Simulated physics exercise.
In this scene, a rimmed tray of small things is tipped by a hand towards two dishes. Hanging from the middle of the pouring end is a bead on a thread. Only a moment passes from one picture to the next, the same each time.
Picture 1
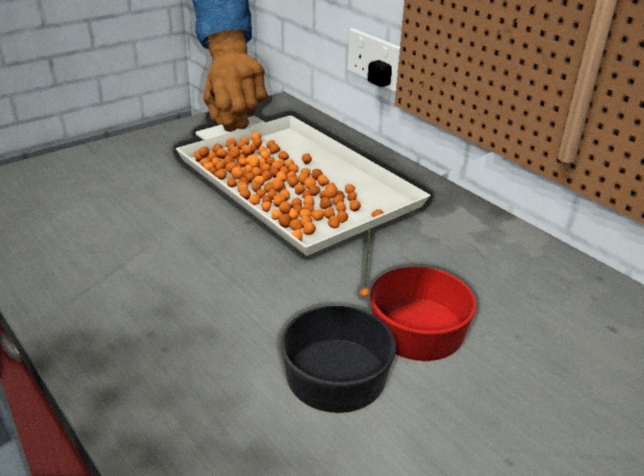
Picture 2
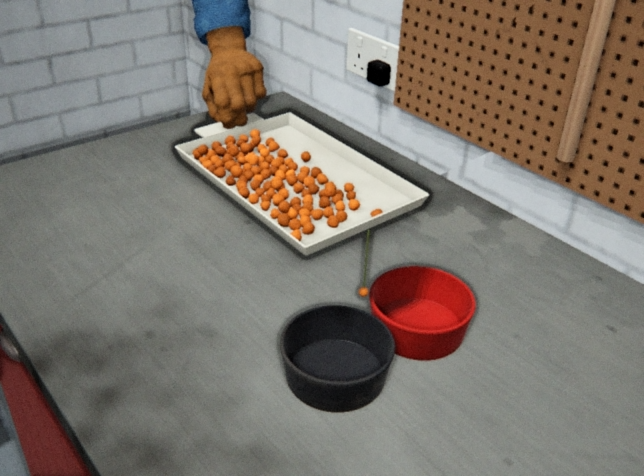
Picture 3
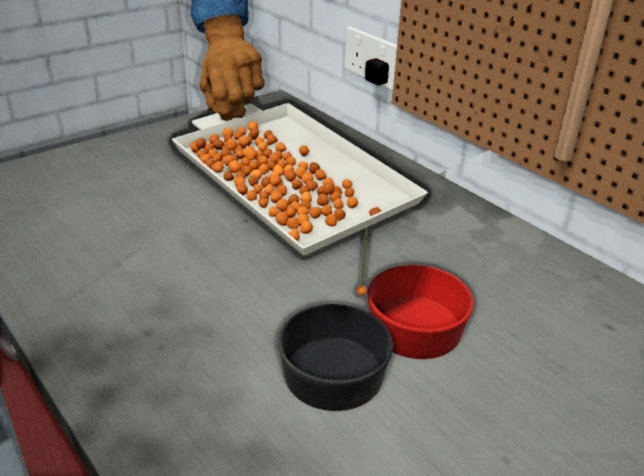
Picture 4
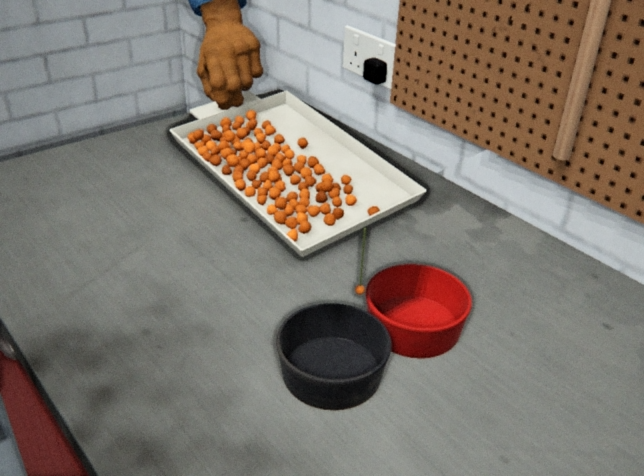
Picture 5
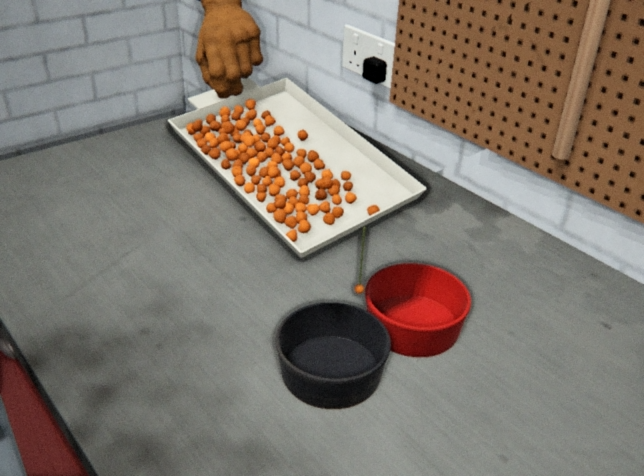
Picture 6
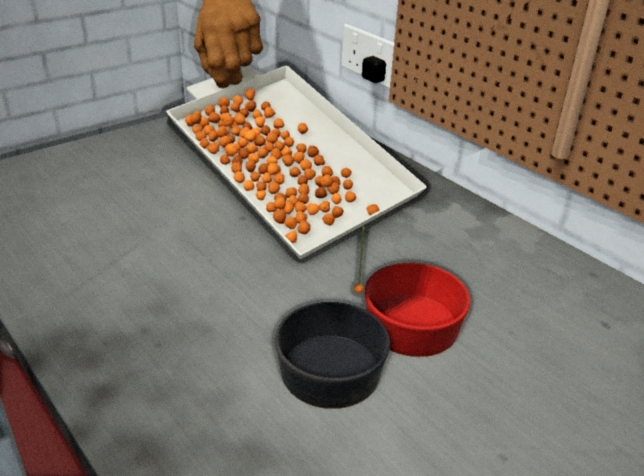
A brown-gloved hand with a blue sleeve grips the far end of a cream rimmed tray on a grey worktop, seen from above at an angle. Orange coated peanuts cover the tray, a bead hangs from its near end, and black and red dishes sit nearby below a pegboard. The hand steadily raises the far end, tilting the tray slightly towards its left corner, while the peanuts barely shift.
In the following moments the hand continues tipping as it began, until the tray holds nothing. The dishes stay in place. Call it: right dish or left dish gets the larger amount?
Left dish.
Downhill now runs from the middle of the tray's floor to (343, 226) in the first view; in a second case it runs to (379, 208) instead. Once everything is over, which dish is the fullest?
Try 1: The left-side dish; try 2: The right-side dish.
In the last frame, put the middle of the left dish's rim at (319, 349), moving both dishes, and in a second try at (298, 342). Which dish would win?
First place: The leftmost dish. Second place: The leftmost dish.
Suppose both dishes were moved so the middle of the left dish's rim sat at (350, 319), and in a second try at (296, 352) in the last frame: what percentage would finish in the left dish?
Around 50 % followed by around 80 %.
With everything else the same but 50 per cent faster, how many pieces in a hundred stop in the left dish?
Near 80 in a hundred.
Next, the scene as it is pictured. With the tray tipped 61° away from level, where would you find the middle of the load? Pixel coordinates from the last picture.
Near (292, 184).
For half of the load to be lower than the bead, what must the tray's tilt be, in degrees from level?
Around 85° at that moment.
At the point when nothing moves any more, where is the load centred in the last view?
It settles centred around (327, 365).
Shortly afterwards, tray tipped steeply; all but a few on the tray; only a few in the left dish; only a few outside both; only a few in the air.
Next, tray tipped past a quarter turn; only a few on the tray; the bulk in the left dish; only a few in the right dish; a little outside both; a little in the air.
Some moments later, tray tipped past a quarter turn; the bulk in the left dish; only a few in the right dish; a little outside both.
In the end, tray tipped past a quarter turn; the bulk in the left dish; only a few in the right dish; a little outside both.
